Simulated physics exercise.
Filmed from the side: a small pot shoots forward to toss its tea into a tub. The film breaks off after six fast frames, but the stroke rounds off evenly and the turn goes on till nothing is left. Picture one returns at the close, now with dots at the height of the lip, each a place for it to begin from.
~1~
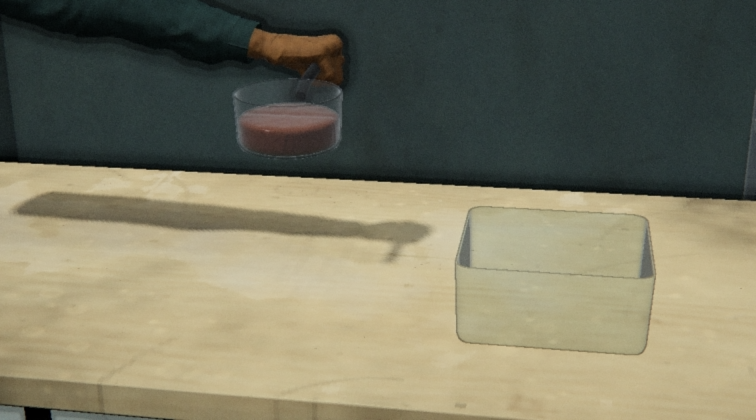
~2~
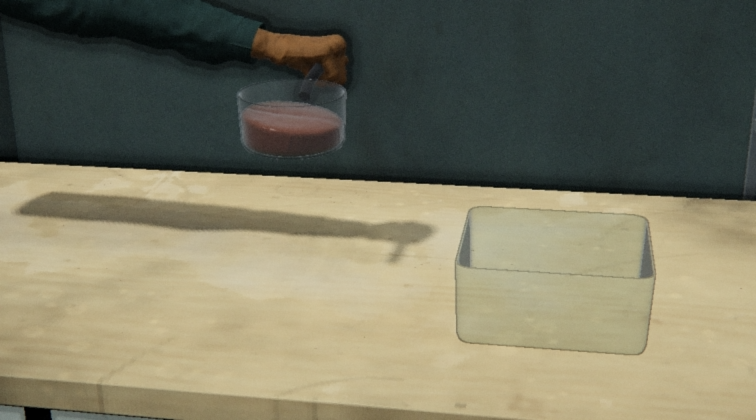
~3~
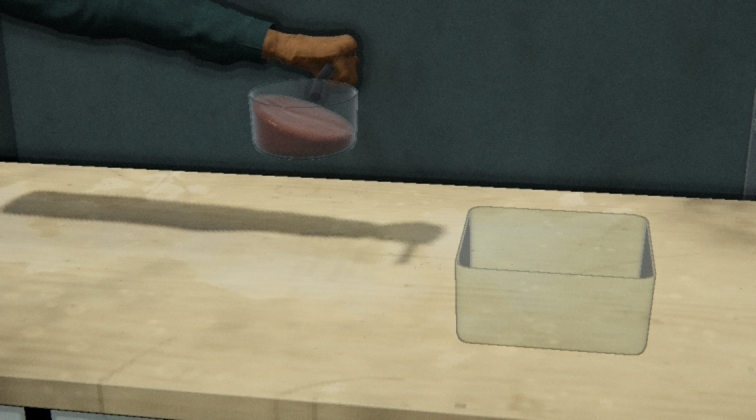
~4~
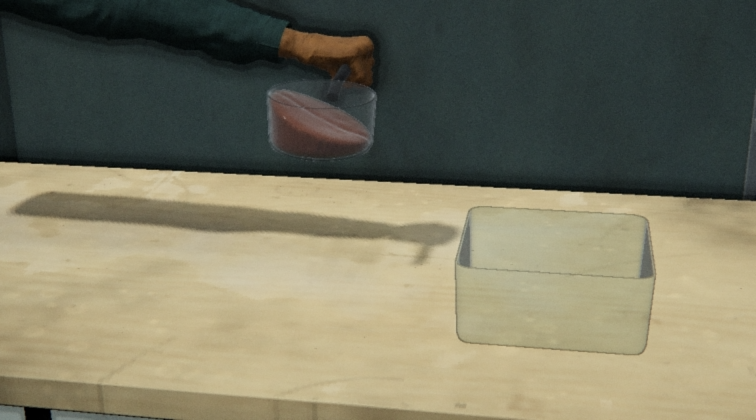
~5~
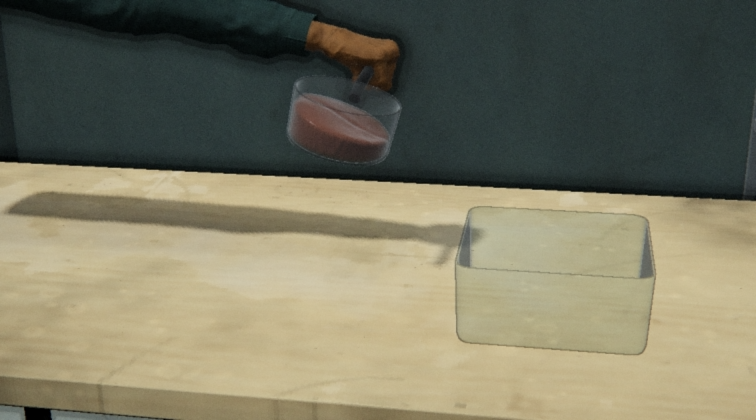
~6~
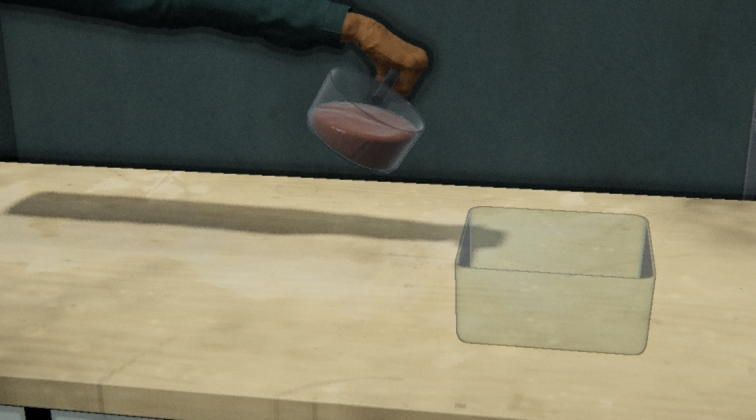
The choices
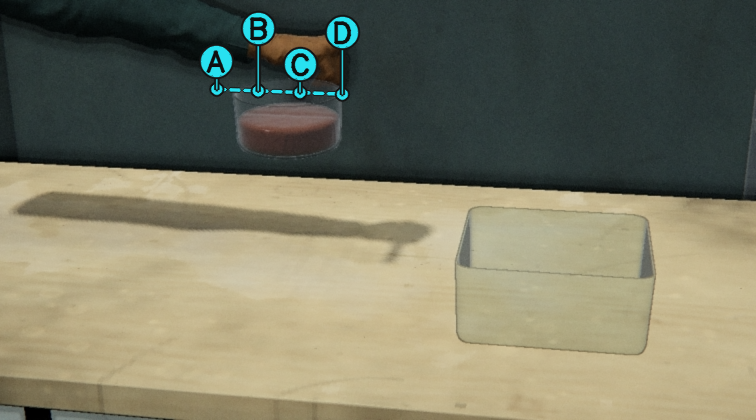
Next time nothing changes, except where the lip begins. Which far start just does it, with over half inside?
Spot C just does it.
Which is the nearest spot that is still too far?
Here it is spot B.
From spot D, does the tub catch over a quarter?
Yes, it does.
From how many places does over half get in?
Two.
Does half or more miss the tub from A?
Yes.
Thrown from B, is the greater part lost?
Yes.
In cyan, A at (216, 89); B at (258, 90); C at (300, 92); D at (342, 94).
With A, about 0 % lands in the tub, 99 % falls short.
With B, about 24 % lands in the tub, 71 % falls short and 5 % goes beside or beyond.
With C, about 66 % lands in the tub, 24 % falls short and 10 % goes beside or beyond.
With D, about 79 % lands in the tub, 8 % falls short and 13 % goes beside or beyond.
